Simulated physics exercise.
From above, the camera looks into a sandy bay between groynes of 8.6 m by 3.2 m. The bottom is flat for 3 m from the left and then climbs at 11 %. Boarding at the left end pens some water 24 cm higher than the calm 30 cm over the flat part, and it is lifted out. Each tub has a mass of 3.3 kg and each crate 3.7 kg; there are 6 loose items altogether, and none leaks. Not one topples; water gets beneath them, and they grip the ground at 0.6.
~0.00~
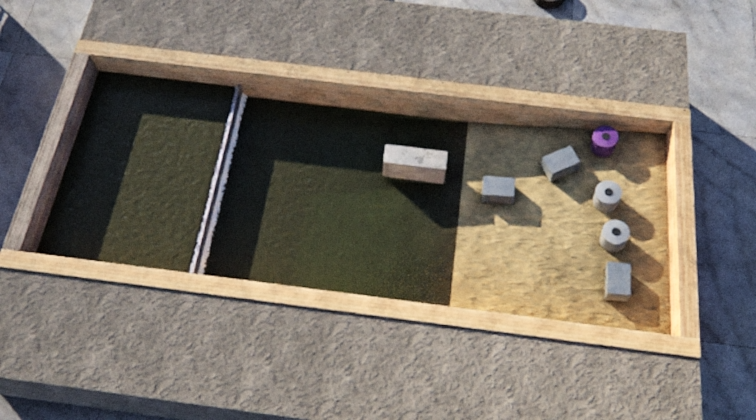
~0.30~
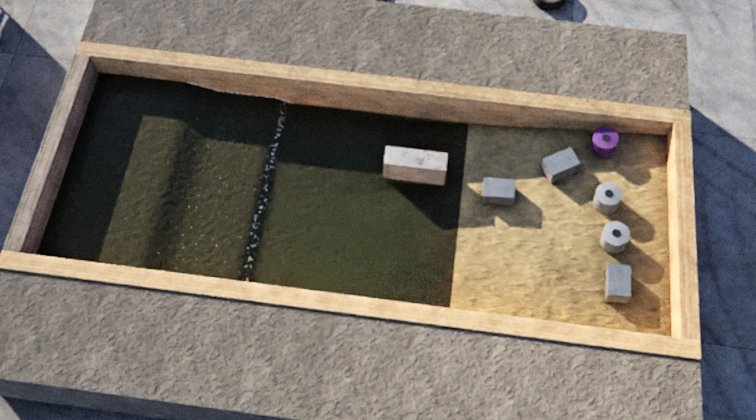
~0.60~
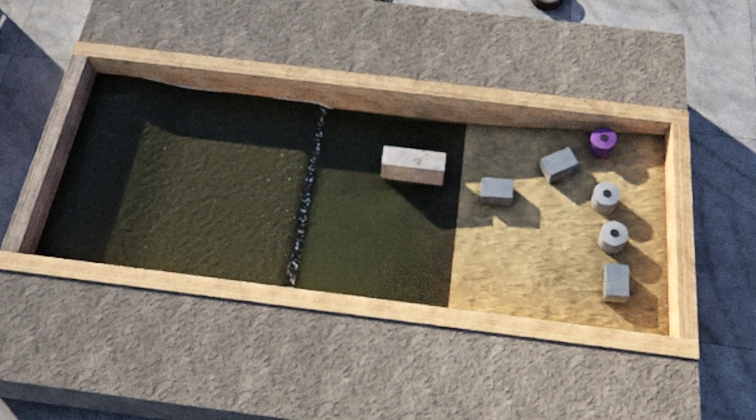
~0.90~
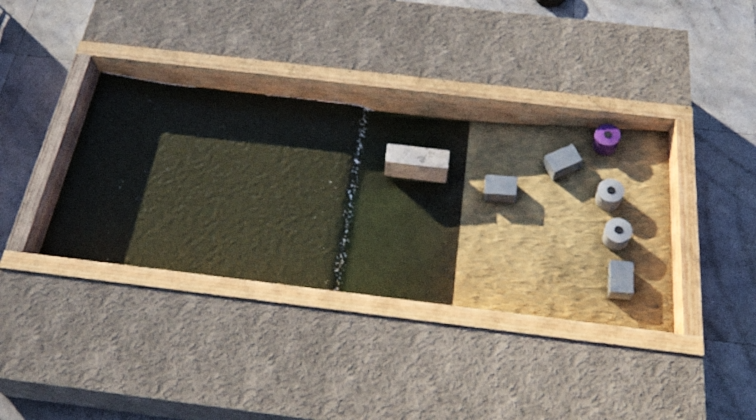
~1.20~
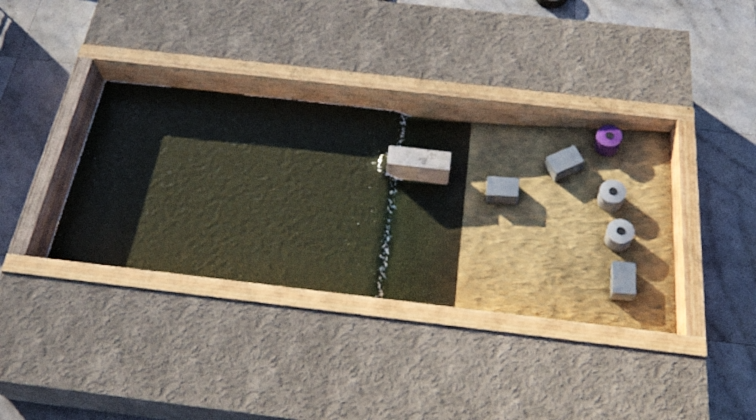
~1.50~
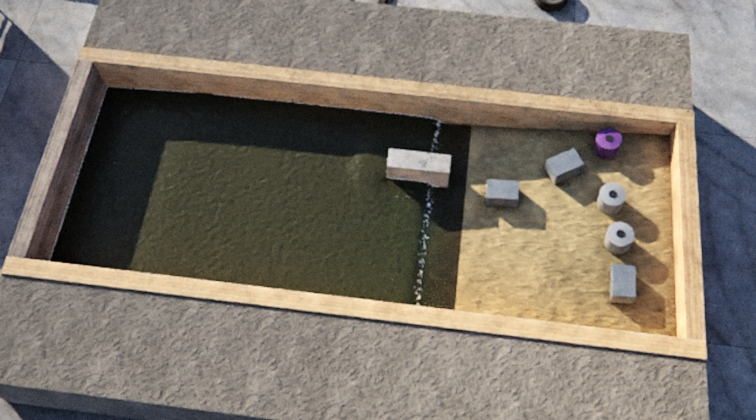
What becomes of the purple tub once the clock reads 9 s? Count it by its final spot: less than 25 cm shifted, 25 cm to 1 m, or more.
Oh, that one is long gone.
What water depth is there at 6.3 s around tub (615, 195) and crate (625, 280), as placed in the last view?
Close to 3 and 3 centimetres.
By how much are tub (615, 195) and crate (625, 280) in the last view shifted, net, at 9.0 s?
Shifts: 140 cm / 250 cm.
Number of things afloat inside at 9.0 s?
5 at that moment.
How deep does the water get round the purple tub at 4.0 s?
Close to 4 centimetres.
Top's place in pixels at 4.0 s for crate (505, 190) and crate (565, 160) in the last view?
About (559, 191) for the first and (603, 174) for the second.
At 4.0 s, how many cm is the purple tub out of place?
Some 5 cm from the start.
After 2.1 s the purple tub is near (612, 139), 0.0 m from its start, aground; 0 afloat.
After 4.0 s the purple tub is near (615, 140), 0.1 m from its start, aground; 2 afloat.
After 6.3 s the purple tub is near (564, 131), 0.7 m from its start, afloat; 4 afloat.
After 9.0 s the purple tub is near (383, 119), 3.3 m from its start, afloat; 5 afloat.
